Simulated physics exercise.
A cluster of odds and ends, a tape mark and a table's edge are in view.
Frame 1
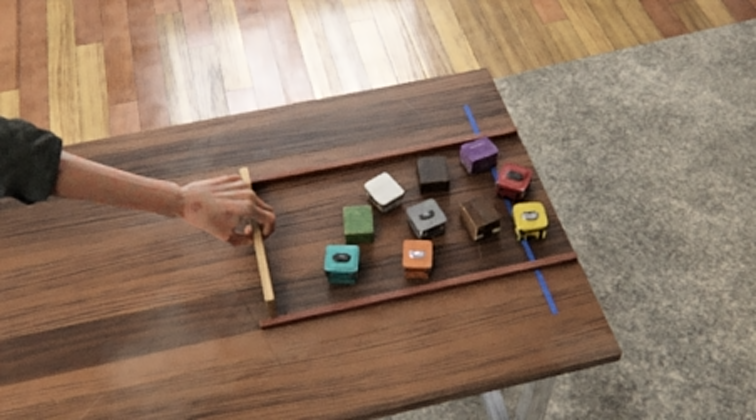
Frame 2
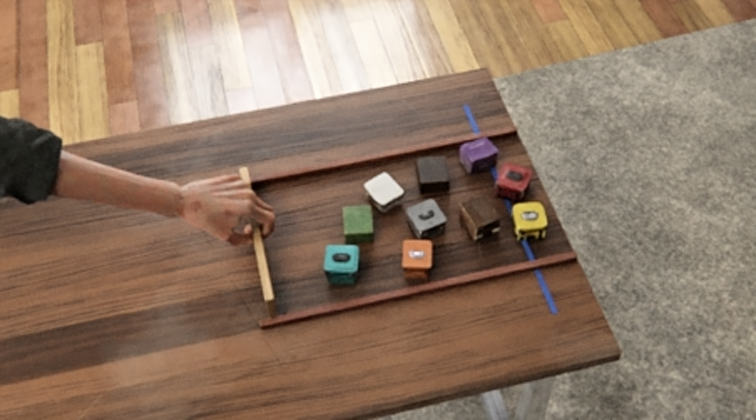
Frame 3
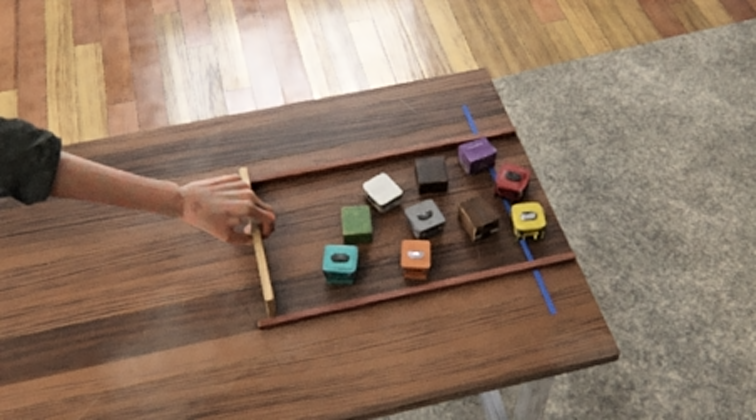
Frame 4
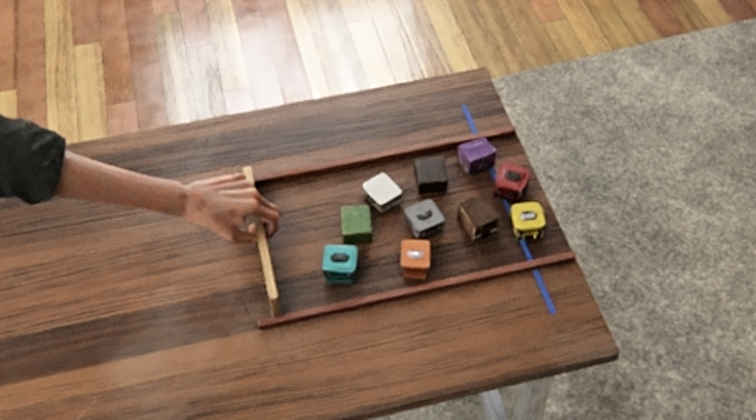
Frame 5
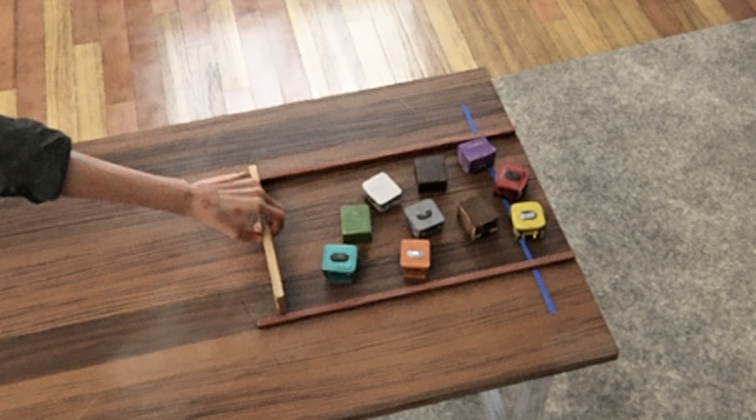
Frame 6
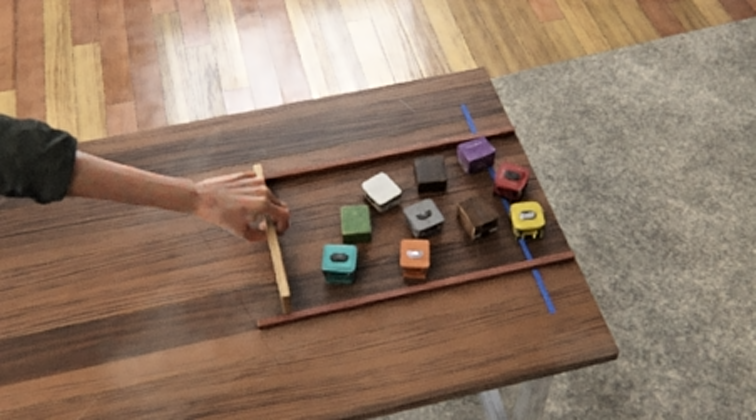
A hand holding a wooden board shifts it slightly right toward colourful cases and blocks between rails on a wooden table.
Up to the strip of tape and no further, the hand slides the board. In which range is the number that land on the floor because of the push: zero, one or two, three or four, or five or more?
Lost five or more.
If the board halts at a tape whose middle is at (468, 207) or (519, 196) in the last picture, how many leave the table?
You'd get 1 the first time and 6 the second.
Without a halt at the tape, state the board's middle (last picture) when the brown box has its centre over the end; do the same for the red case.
Brown box over the end: About (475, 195). Red case over the end: About (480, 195).
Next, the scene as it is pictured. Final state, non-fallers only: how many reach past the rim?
Overhang count: 1.
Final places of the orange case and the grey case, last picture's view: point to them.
Around (542, 244), then around (549, 193).
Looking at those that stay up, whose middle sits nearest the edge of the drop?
The grey case ends nearest.
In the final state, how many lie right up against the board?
Result: 4 in all.
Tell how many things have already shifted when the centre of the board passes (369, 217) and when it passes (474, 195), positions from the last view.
Respectively 4 and 10.
Soon after, none off yet; red case at rest near (511, 182); yellow case at rest near (526, 221); purple box at rest near (476, 156).
Then, none off yet; red case moved a little near (524, 175); yellow case tipped a little near (569, 226); purple box moved about its own width near (520, 147).
By the end, the number that fall off is five or more; fallen, black block, brown box, purple box, yellow case and red case.
